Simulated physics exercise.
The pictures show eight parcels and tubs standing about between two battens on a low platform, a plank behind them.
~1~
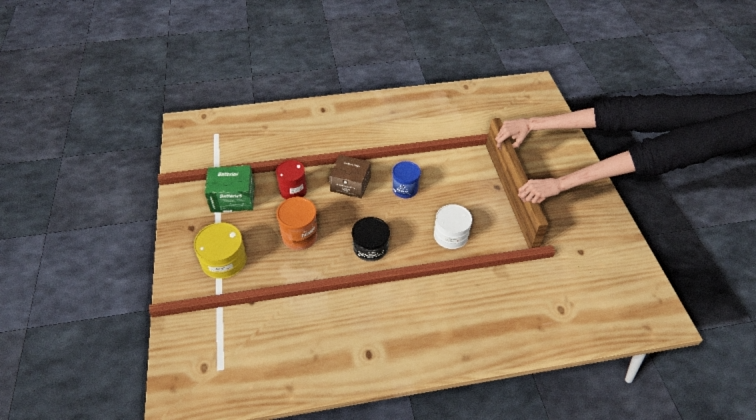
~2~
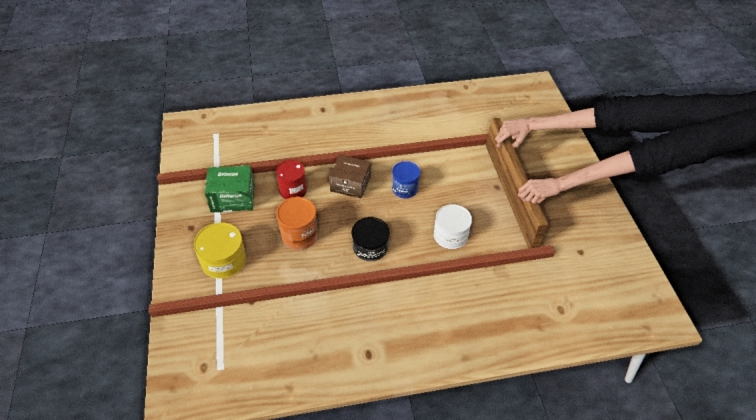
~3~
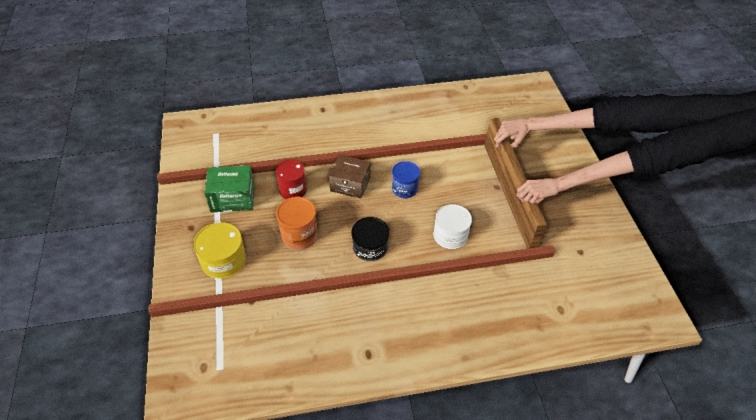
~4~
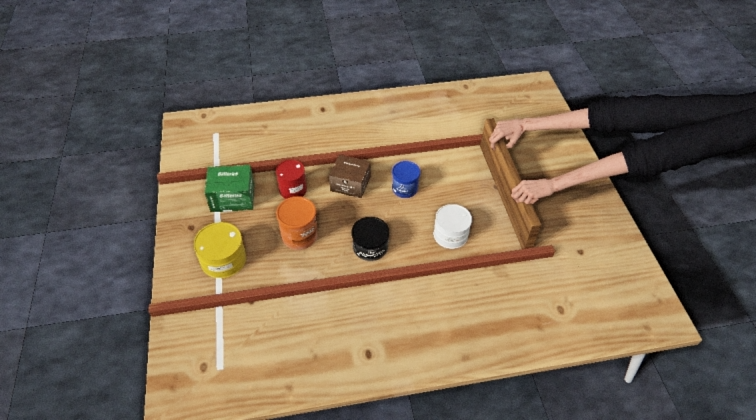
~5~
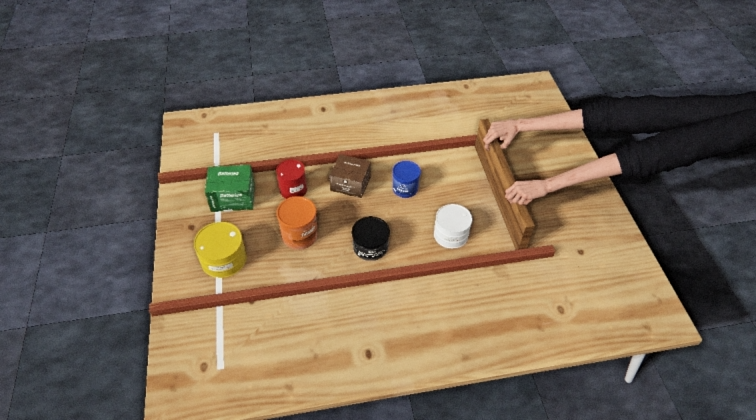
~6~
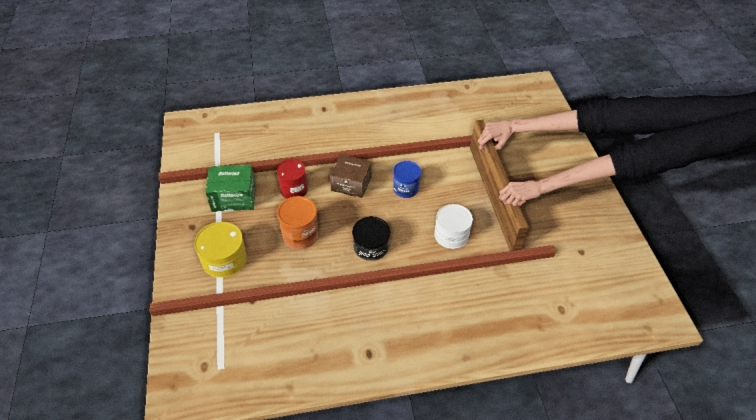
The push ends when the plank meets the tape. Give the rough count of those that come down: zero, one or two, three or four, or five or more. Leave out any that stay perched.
Here the number that fall off is one or two.
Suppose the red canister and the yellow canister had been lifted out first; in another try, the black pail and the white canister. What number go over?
The counts: 0 and 1.
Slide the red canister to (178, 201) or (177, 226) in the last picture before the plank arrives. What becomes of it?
In that order, it goes over; does not fall.
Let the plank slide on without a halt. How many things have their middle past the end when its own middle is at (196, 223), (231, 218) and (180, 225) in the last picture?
Past the end: 4, 1 and 4.
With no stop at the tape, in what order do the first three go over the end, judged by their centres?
In order: The green box, then the yellow canister, then the black pail.
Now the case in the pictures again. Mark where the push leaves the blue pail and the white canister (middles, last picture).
Near (201, 209) and (198, 269).
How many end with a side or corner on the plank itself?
That makes 4.
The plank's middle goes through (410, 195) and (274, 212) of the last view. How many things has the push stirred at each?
At the one place 3, at the other 8.
Soon after, none off yet; yellow canister at rest near (221, 250); green box at rest near (231, 188); red canister at rest near (293, 180).
Then, none off yet; yellow canister at rest near (221, 250); green box at rest near (231, 188); red canister moving near (291, 180).
Further on, none off yet; yellow canister moved a little near (205, 242); green box moved about its own width near (186, 195); red canister moved well along near (223, 188).
By the end, the number that fall off is one or two; fallen, green box.
